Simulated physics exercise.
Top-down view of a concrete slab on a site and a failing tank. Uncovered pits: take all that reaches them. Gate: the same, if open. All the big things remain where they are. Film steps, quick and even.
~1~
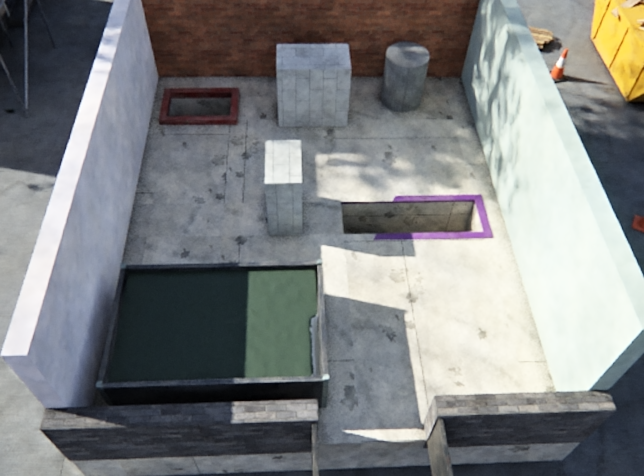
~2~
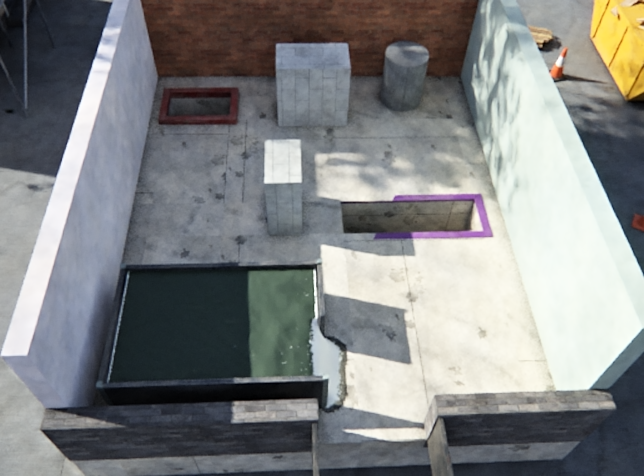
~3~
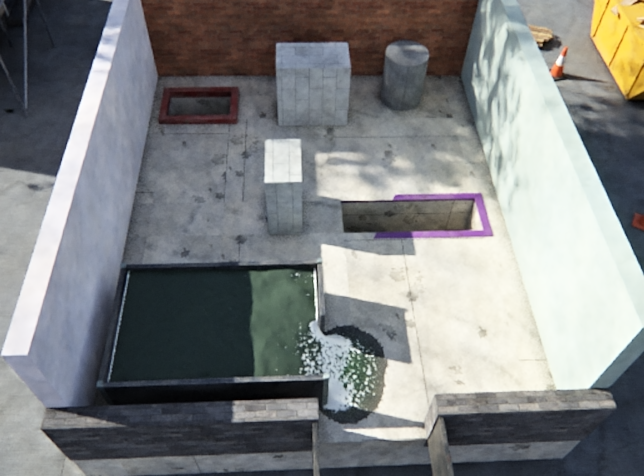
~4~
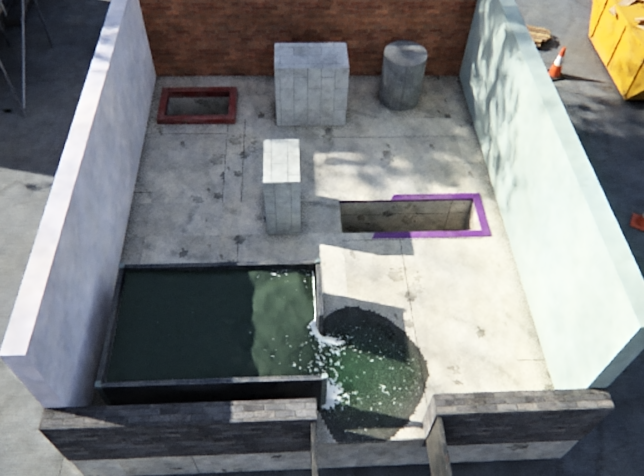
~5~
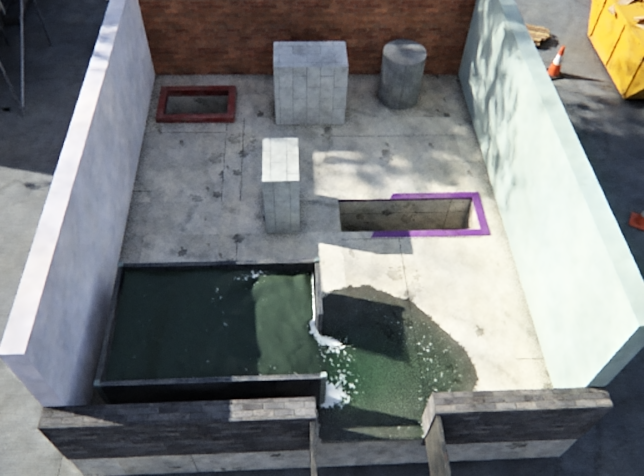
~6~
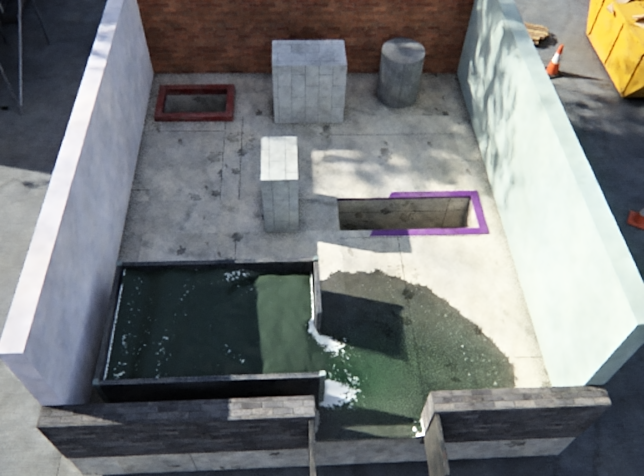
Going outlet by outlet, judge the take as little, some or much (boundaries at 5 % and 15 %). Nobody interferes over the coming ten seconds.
My judgement: The gate ends up with much, the purple pit ends up with much, the red pit ends up with little.
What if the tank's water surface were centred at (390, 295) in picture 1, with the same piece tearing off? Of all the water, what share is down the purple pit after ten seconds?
Purple: 25 %.
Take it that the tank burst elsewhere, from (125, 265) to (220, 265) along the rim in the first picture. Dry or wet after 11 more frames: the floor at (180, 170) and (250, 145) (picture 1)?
Submerged, then submerged.
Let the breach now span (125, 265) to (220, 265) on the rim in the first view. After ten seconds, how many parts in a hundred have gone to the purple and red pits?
Out of every hundred parts, purple takes 12 and red takes 25.
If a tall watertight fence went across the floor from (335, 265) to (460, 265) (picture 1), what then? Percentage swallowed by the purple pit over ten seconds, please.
Share, purple pit - 25 in a hundred.
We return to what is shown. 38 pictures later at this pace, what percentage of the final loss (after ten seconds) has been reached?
About 70 per cent.
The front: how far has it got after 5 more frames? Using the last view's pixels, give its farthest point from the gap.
At roughly (503, 258).
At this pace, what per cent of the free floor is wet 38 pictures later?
I'd say 35 per cent.
A moment on, water covers 20 % of the floor; the gate 4 %, the purple pit 0 %, the red pit 0 %.
Next, water covers 20 % of the floor; the gate 7 %, the purple pit 0 %, the red pit 0 %.
Then, water covers 30 % of the floor; the gate 11 %, the purple pit 8 %, the red pit 0 %.
Later, water covers 35 % of the floor; the gate 16 %, the purple pit 22 %, the red pit 0 %.
In the end, water covers 50 % of the floor; the gate 19 %, the purple pit 36 %, the red pit 0 %.
